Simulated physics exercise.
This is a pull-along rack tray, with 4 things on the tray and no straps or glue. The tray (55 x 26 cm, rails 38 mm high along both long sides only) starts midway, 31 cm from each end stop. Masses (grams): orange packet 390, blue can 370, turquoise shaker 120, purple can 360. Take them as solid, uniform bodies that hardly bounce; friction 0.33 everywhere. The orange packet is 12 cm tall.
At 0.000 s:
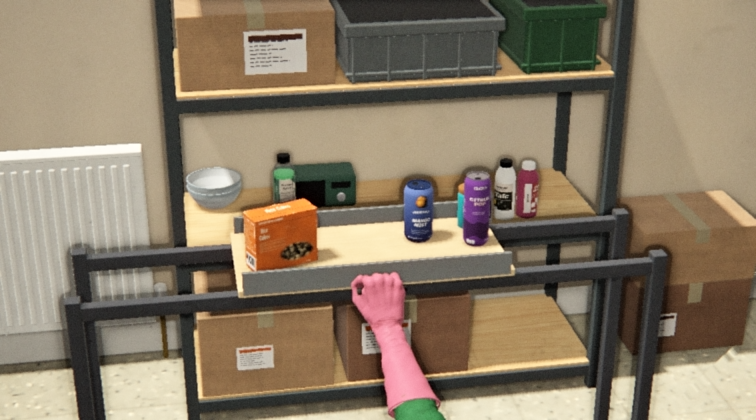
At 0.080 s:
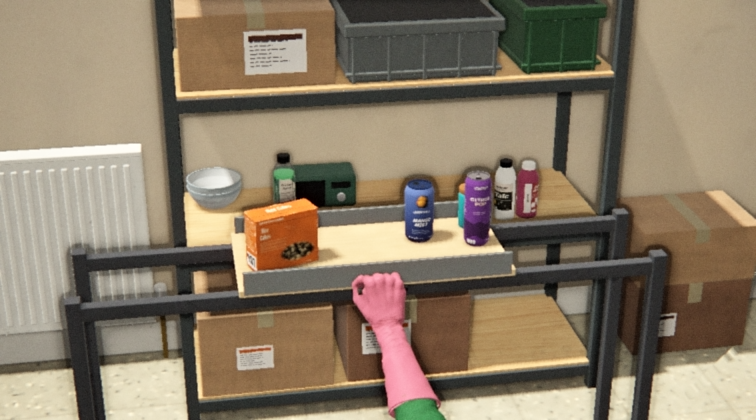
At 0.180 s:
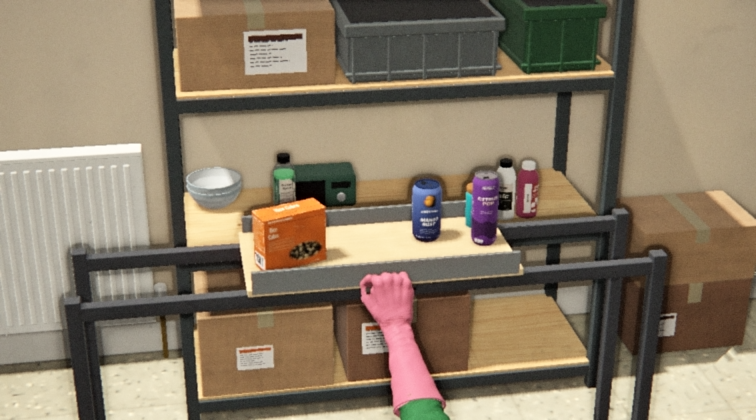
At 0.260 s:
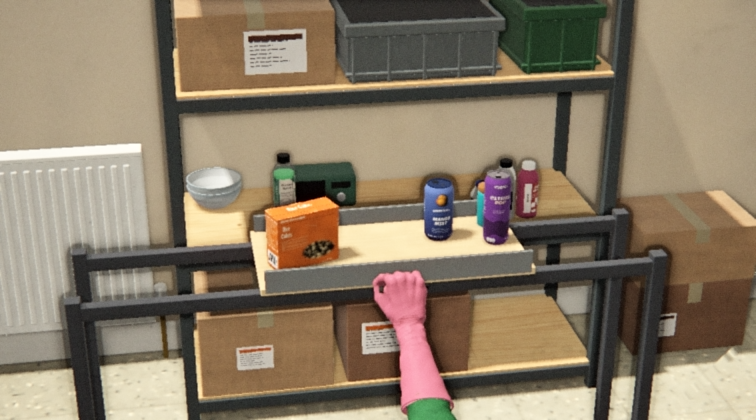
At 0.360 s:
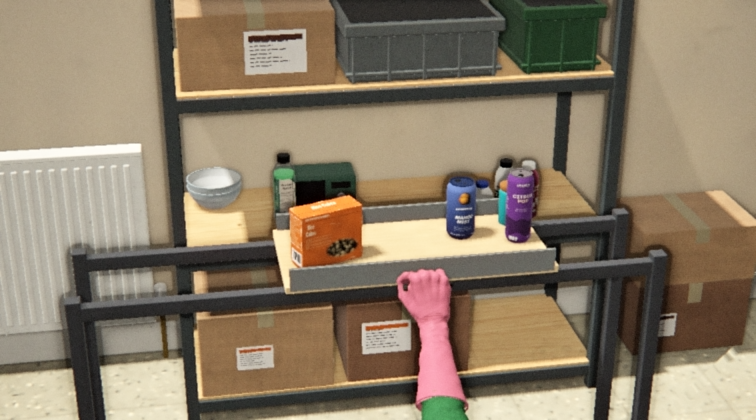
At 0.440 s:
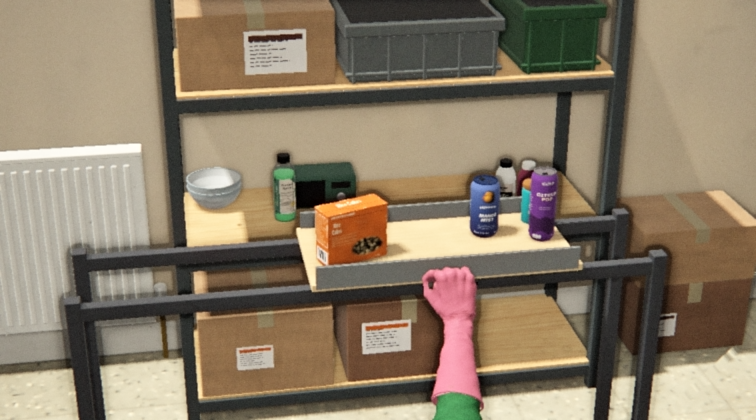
The wooden tray holding an orange packet, a blue can, a turquoise shaker and a purple can sat still at first, then slid steadily right along the rack as a pink-gloved hand pulled it.
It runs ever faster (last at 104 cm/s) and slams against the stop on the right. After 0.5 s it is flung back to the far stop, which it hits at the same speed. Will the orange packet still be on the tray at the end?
The orange packet stays on the tray.
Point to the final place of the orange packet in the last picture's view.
Around (126, 248).
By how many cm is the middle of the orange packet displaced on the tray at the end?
Some 0 cm.
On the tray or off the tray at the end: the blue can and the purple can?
The blue can ends on the tray; the purple can ends off the tray.
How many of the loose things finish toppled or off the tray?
That comes to 2.
After 0.84 s, tray 31 cm right; turquoise shaker and purple can now off the tray; orange packet slid 14 cm near (494, 221); blue can slid 14 cm.
After 1.14 s, tray 31 cm right; orange packet slid 15 cm near (500, 221); blue can slid 15 cm.
After 1.94 s, tray 2 cm right; orange packet slid 15 cm near (365, 231); blue can slid 15 cm.
After 2.24 s, tray 23 cm left; orange packet slid 15 cm near (242, 240); blue can slid 15 cm.
At rest (3.0 s), off the tray, turquoise shaker and purple can; the other 2 in place, give or take 5 cm. In the last view, orange packet near (126, 248).
